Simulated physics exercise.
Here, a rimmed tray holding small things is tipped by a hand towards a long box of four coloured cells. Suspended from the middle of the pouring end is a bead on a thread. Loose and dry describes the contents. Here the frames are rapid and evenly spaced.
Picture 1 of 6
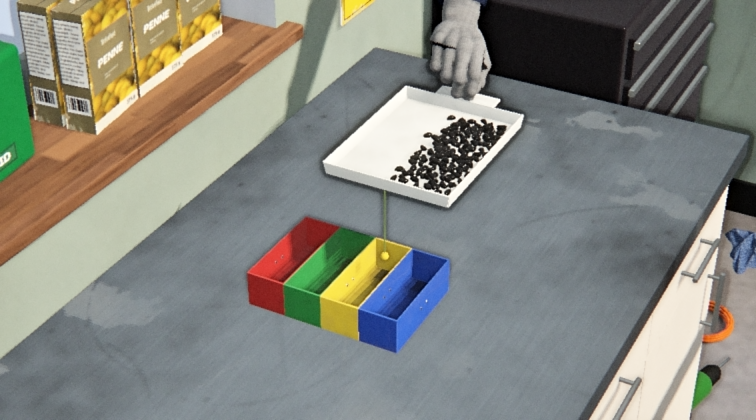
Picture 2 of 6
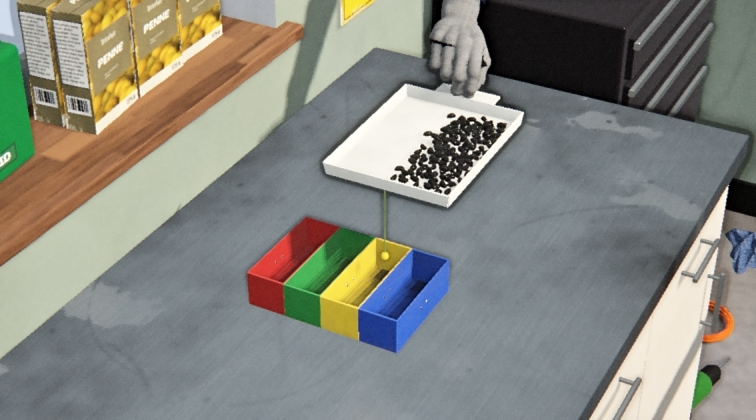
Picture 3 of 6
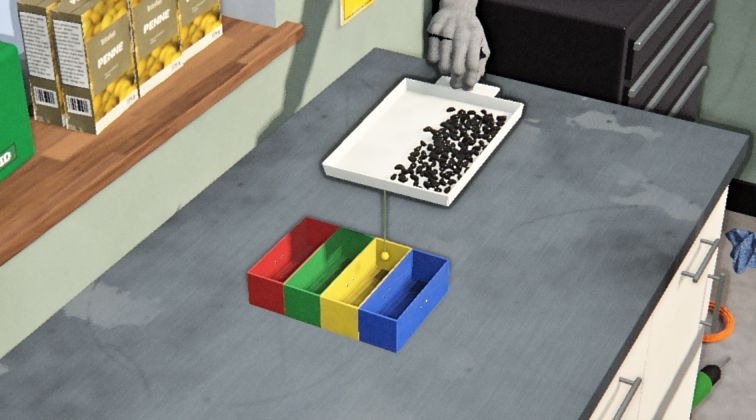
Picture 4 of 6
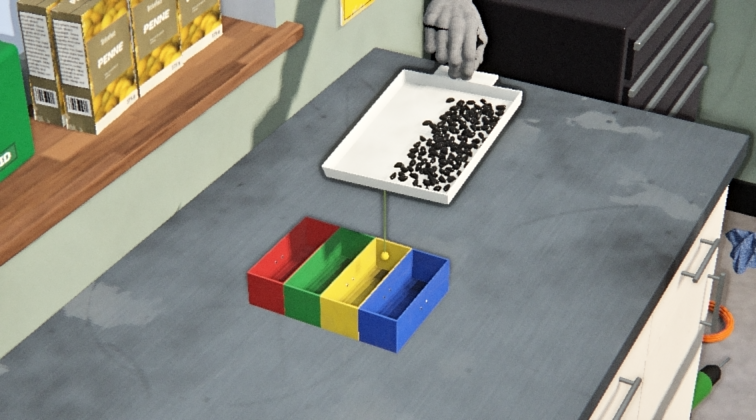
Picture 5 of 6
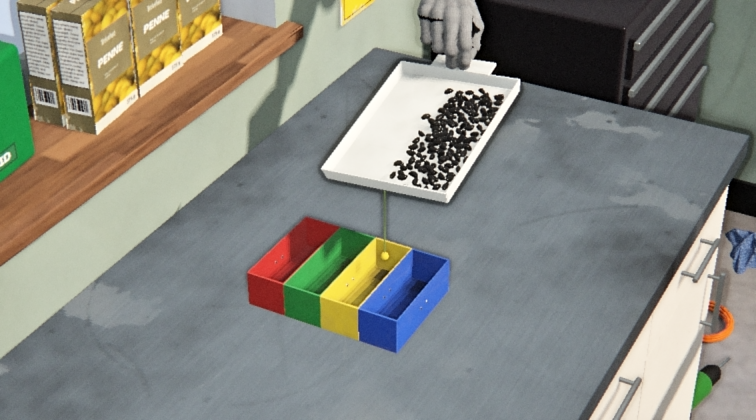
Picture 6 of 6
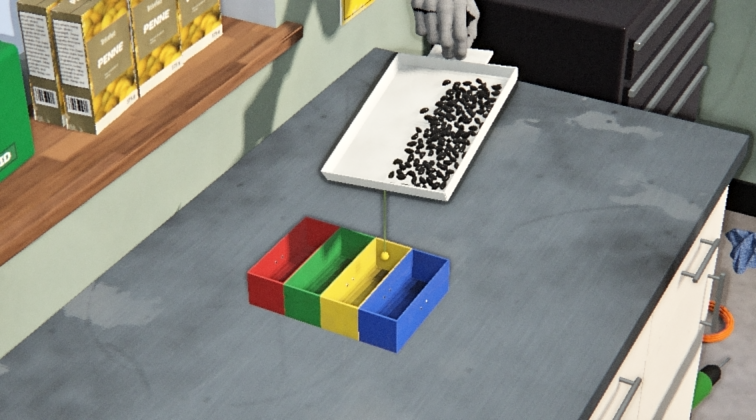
At first, a gray hand holds a white rimmed tray of black beans level above a box of red, green, yellow and blue cells. The hand then gradually raises the far side, tilting the tray toward the box, its left front corner lowest, while the beans stay bunched along the right side.
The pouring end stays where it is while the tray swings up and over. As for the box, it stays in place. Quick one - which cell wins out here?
The green one wins out.
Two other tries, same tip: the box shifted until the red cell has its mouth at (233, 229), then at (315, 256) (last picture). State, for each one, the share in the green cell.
Roughly 0% first, roughly 40% second.
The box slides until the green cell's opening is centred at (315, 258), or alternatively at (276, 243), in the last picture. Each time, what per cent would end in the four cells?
100 % for the first, 90 % for the second.
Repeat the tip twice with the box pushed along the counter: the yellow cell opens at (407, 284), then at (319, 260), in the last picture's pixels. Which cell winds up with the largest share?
In order: The cell in red, yellow.
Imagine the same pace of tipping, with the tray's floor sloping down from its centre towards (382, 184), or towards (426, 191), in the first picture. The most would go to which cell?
First try: The cell in yellow; second try: The blue one.
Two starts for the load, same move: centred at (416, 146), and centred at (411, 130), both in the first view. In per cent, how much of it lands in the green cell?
Some 50 and then some 70 per cent.
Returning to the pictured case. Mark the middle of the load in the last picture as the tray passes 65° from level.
The middle of the pieces shows up near (372, 159).
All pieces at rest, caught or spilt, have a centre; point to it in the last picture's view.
About pixel (324, 292).
Just after the last frame, tray tipped steeply; almost all on the tray; about a tenth falling or outside the box.
A moment on, tray tipped past a quarter turn; roughly a third on the tray; roughly a quarter in the green cell; about a tenth in the red cell; just a few in the yellow cell; roughly a third falling or outside the box.
Further on, tray tipped past a quarter turn; roughly two thirds in the green cell; roughly a quarter in the yellow cell; roughly a quarter in the red cell; just a few in the blue cell.
When it is over, tray tipped past a quarter turn; roughly two thirds in the green cell; roughly a quarter in the yellow cell; roughly a quarter in the red cell; just a few in the blue cell.
